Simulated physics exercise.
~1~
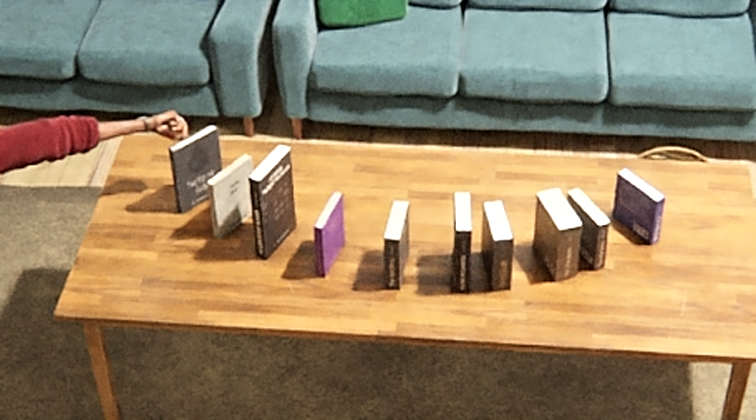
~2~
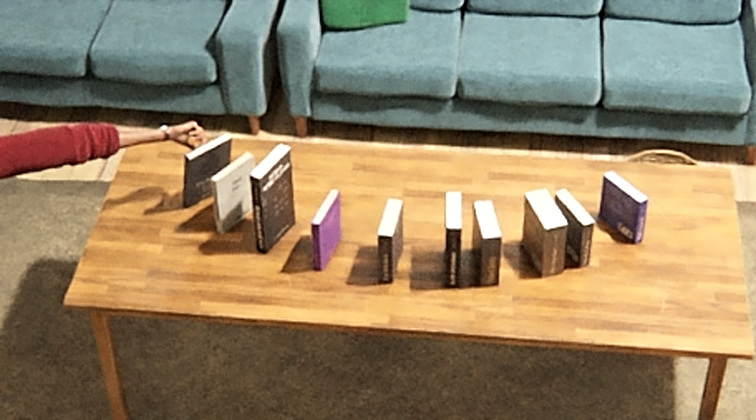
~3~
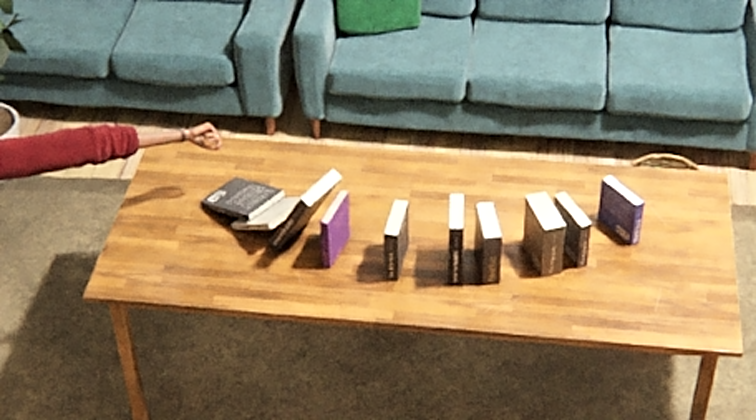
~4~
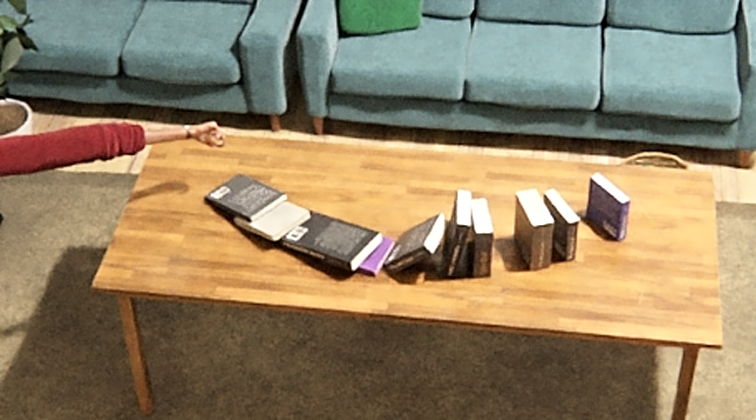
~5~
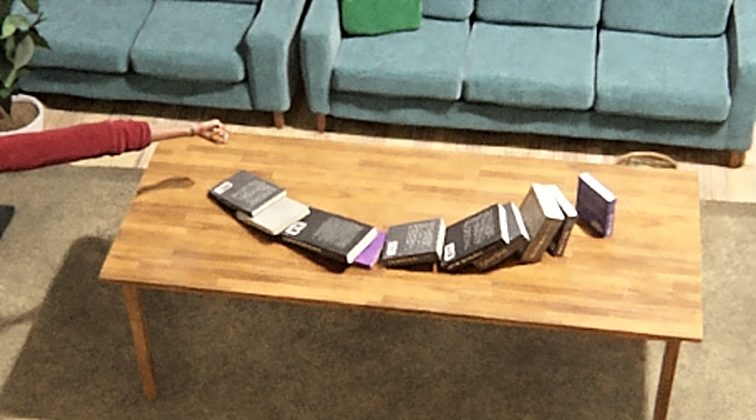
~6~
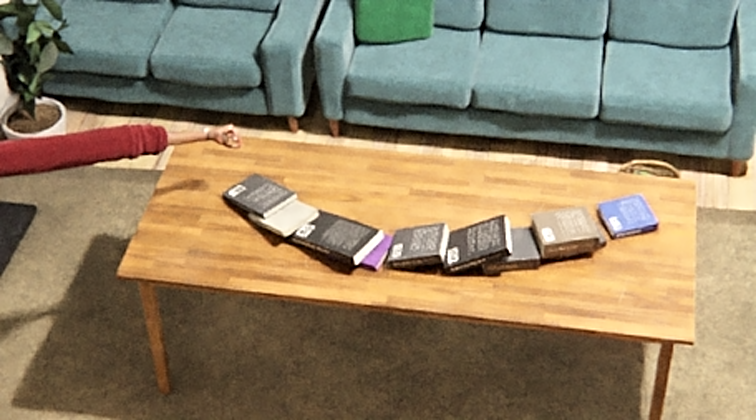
Curved row of upright books toppling left to right on a wooden table after a hand tips the first, all ending flat.
